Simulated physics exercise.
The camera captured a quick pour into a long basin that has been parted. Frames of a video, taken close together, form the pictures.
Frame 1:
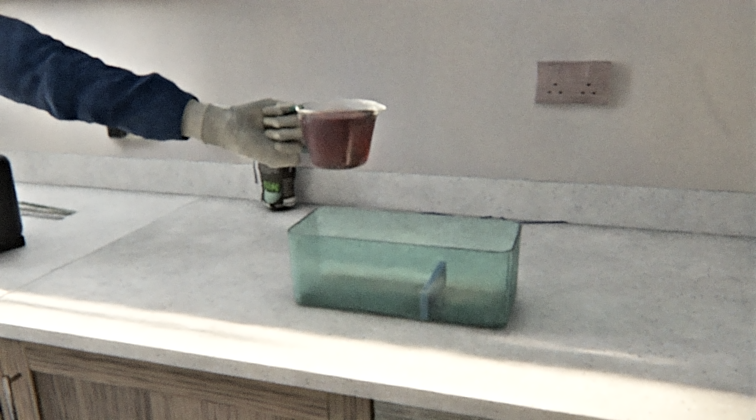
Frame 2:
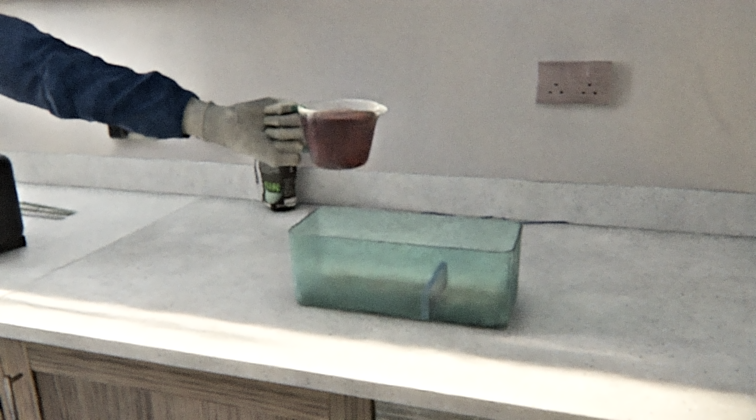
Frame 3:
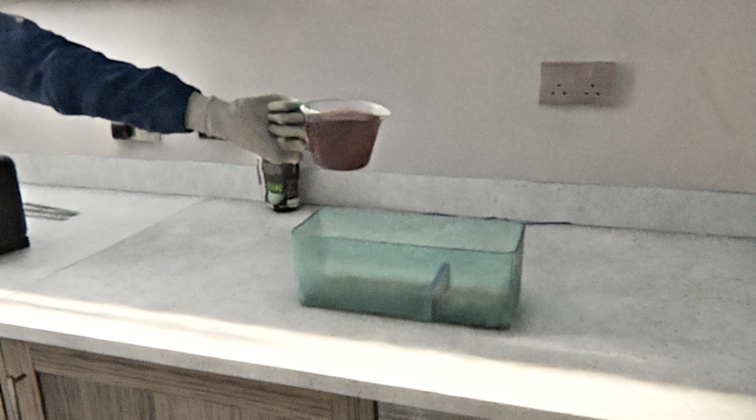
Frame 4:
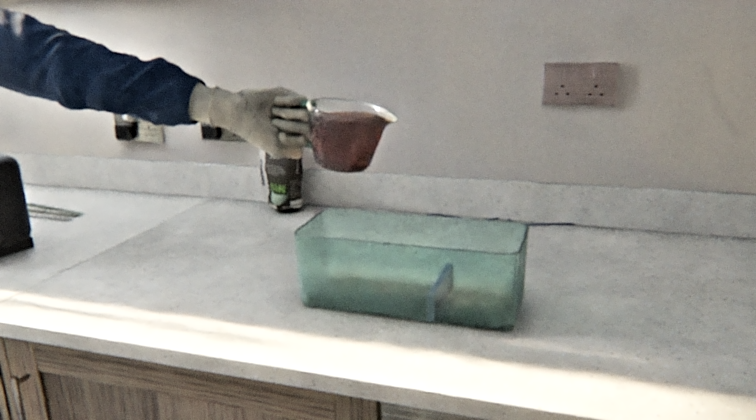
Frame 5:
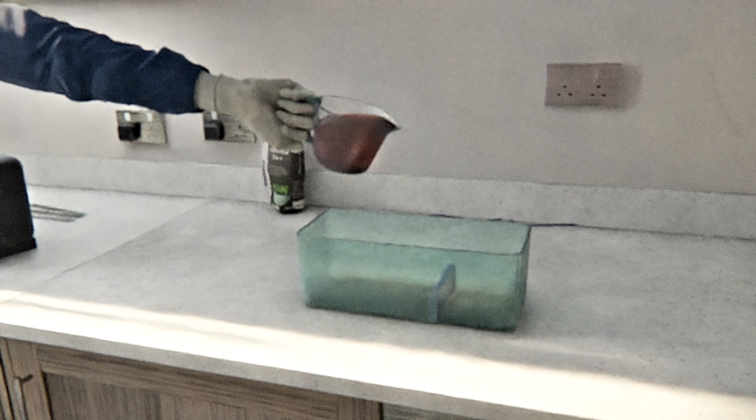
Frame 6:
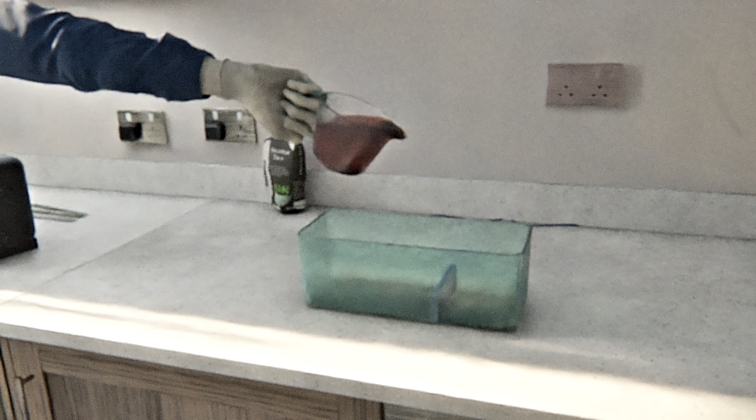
A gloved hand holds a clear jug of reddish liquid above a divided green basin on a pale counter, edging slightly right and gradually tilting the jug until the liquid reaches the lip on the right.
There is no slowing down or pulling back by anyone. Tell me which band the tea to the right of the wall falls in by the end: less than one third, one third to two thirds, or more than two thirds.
It falls in the less than one third band.
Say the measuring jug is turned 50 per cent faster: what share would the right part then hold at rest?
Around 15 percent ends up there.
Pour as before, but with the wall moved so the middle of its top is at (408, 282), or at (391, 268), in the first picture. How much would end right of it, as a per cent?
Note - case one near 75 %, case two near 95 %.
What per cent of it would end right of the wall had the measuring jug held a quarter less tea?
It works out near 5 percent.
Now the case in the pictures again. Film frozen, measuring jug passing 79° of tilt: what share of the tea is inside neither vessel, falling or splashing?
Share: Approx. 30 %.
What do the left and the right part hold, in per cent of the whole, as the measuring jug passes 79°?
Near 15 on the left, 10 on the right.
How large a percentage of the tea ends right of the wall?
Around 20 %.
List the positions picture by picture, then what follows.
In the first frame, tilt 0°; pouring edge (386, 108); surface from (306, 114) to (375, 116); the long basin's rim runs from (303, 220) to (517, 238); the wall's top is at (434, 277).
In the second frame, tilt 1°; pouring edge (387, 110); surface from (307, 113) to (376, 116).
In the third frame, tilt 5°; pouring edge (391, 114); surface from (311, 113) to (380, 118).
In the fourth frame, tilt 11°; pouring edge (397, 120); surface from (316, 115) to (387, 120).
In the fifth frame, tilt 18°; pouring edge (401, 129); surface from (321, 118) to (396, 125).
In the sixth frame, tilt 27°; pouring edge (403, 138); surface from (322, 121) to (399, 131); 2 per cent is over the edge.
A moment on, the measuring jug is tipped on its side and 45 per cent is still to pour, 15 is left of the wall and 11 right of it.
Next, the measuring jug is tipped on its side and 8 per cent is still to pour, 63 is left of the wall and 20 right of it.
Then the measuring jug is tipped on its side and 1 per cent is still to pour, 76 is left of the wall and 21 right of it.
Later the measuring jug is tipped on its side and 0 per cent is still to pour, 77 is left of the wall and 21 right of it.
In the end 77 per cent lies left of the wall, 21 right of it and 2 outside.
